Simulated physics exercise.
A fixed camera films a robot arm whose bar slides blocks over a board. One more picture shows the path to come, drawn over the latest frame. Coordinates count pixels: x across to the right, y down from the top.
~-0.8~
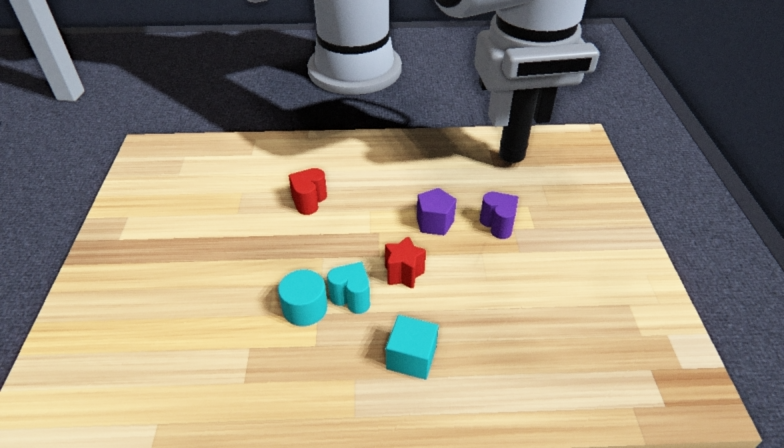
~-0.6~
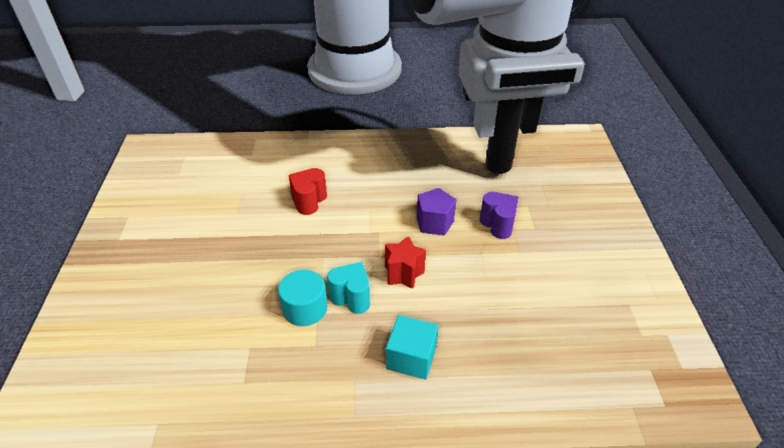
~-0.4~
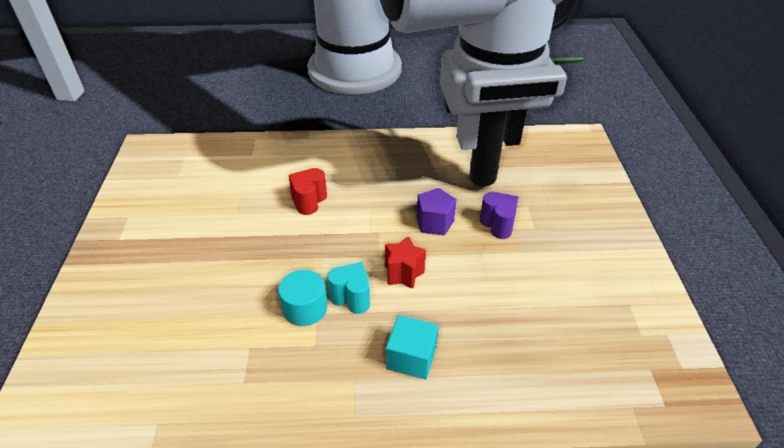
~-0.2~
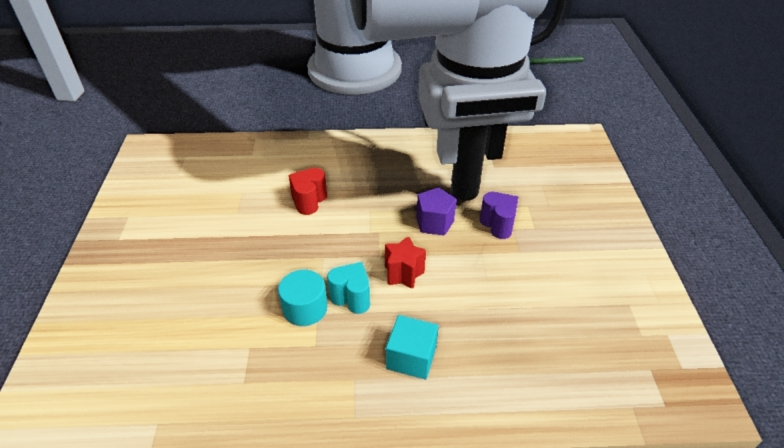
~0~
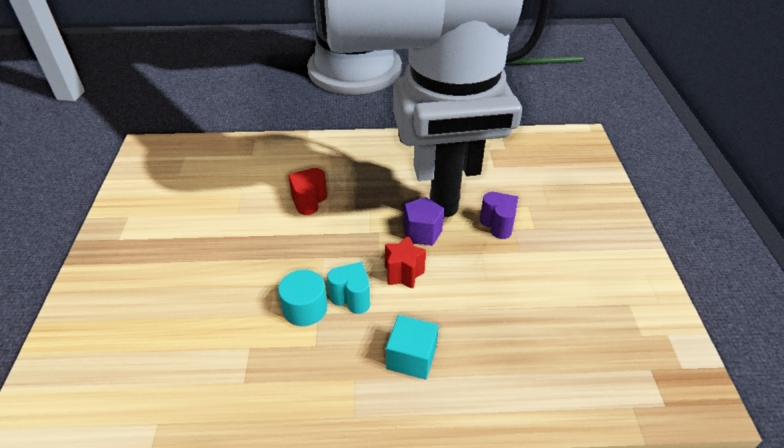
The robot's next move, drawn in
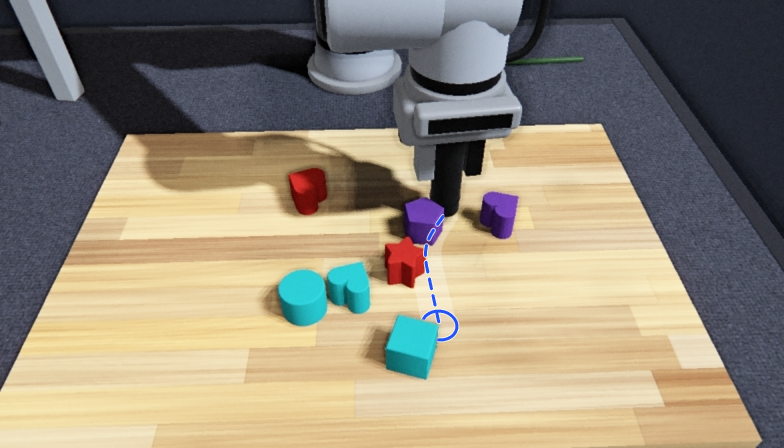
On a light wooden tabletop, red, purple and turquoise blocks sit scattered while a robot arm holds a black bar near the far edge. The arm moves the bar left and toward the viewer, passing between the purple blocks, and nudges the five-sided one slightly toward the red star.
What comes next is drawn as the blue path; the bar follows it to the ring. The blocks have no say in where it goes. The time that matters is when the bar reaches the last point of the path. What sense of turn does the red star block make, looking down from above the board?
From overhead, the rotation is counterclockwise.
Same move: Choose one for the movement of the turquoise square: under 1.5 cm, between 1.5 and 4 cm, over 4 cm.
Short of 1.5 cm.
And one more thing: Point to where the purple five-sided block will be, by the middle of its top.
The top centre is at (392, 235).
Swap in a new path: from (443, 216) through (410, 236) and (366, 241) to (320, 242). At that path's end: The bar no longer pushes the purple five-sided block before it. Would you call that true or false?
That claim is true.
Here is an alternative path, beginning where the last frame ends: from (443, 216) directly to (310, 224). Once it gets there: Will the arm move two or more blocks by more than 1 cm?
I expect not.
Path on the board, from (443, 216) by way of (426, 246) and (430, 283) to (439, 325).
On the path given first. One third of the way, bar (427, 239); red star block (395, 262), turned 45° anticlockwise; purple five-sided block (395, 233), turned 35° clockwise.
Two thirds of the way, bar (431, 277); red star block (393, 262), turned 55° anticlockwise; purple five-sided block (392, 235), turned 45° clockwise.
At the end, bar (440, 318); red star block (393, 262), turned 55° anticlockwise; turquoise square in place; purple five-sided block (392, 235), turned 45° clockwise.
